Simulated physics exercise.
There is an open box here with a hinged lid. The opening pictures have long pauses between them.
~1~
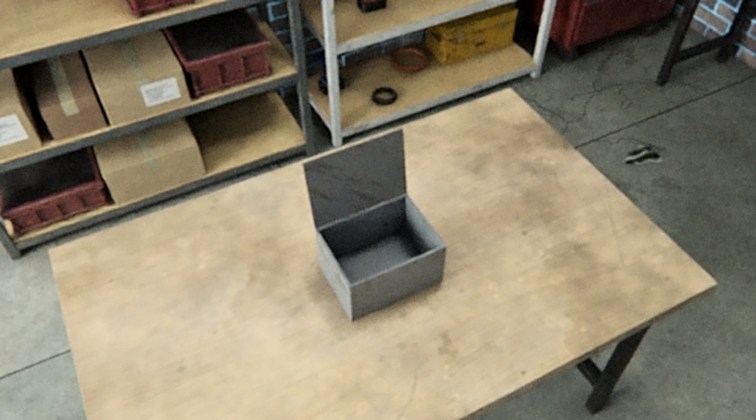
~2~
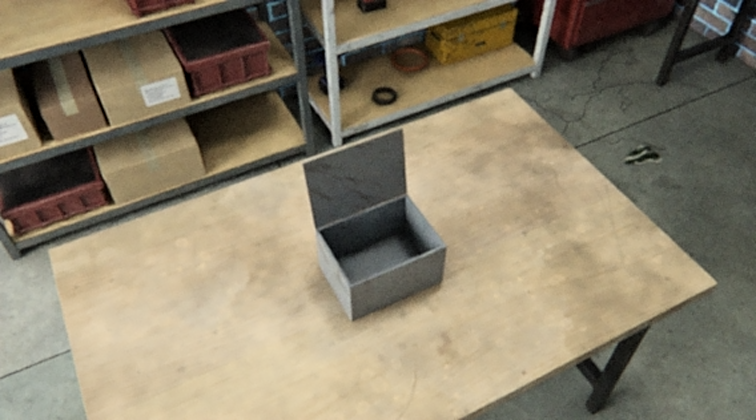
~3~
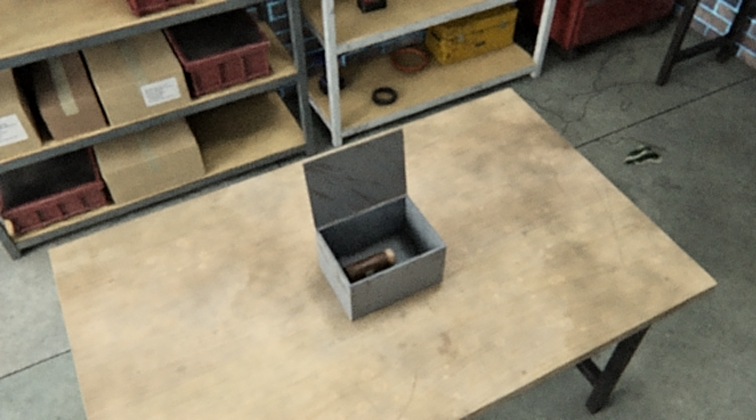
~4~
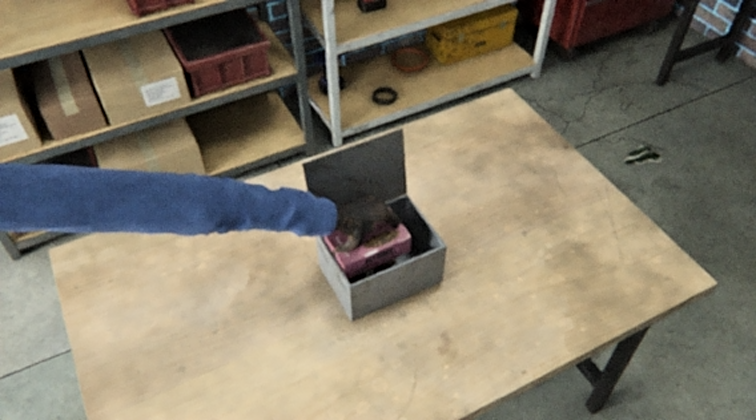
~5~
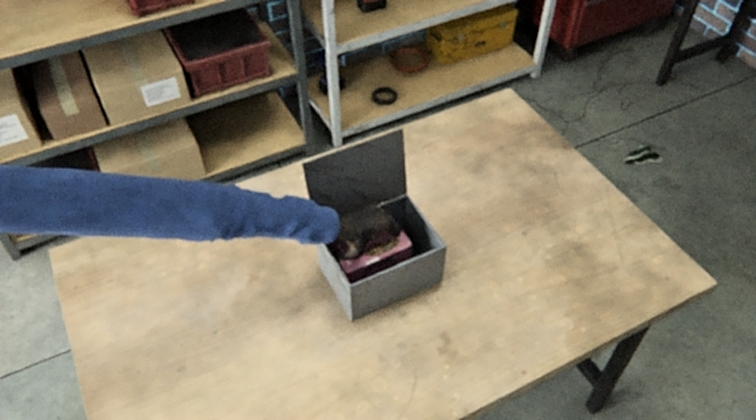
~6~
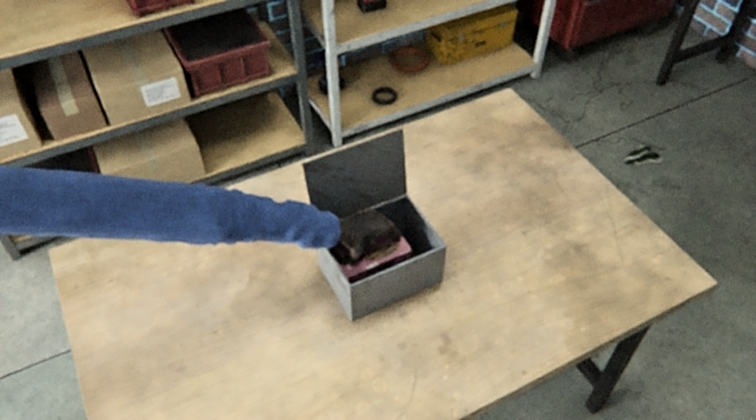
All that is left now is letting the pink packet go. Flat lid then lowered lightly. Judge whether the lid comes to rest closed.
It does.
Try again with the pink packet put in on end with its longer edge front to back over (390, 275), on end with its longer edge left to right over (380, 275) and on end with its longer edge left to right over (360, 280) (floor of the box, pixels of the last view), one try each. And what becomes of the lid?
Results in order: Lid up, lid up, lid up.
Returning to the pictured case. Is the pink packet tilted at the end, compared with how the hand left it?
Simply put, it gets tilted.
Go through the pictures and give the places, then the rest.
In the first picture, the last thing is not in view yet.
In the second picture, the last thing is not in view yet.
In the third picture, the last thing is not in view yet; brown shaker (370, 266).
In the fourth picture, still above its spot; pink packet (368, 242).
In the fifth picture, still above its spot; pink packet (369, 250).
In the sixth picture, in place under the hand; pink packet (369, 255).
Then, 0.60 s after the last picture, pink packet on its side near (383, 279).
Then, 1.50 s after the last picture, lid 65° above the rim; pink packet on its side near (383, 279); brown shaker rolled a little.
Then, 1.80 s after the last picture, lid 34° above the rim; pink packet on its side near (383, 279); brown shaker rolled a little.
Then, 2.00 s after the last picture, lid 7° above the rim; pink packet on its side near (383, 279); brown shaker rolled a little.
At rest, lid shut; tipped over in the box, pink packet; brown shaker in place. Seen from the same camera at the end, pink packet near (383, 279).
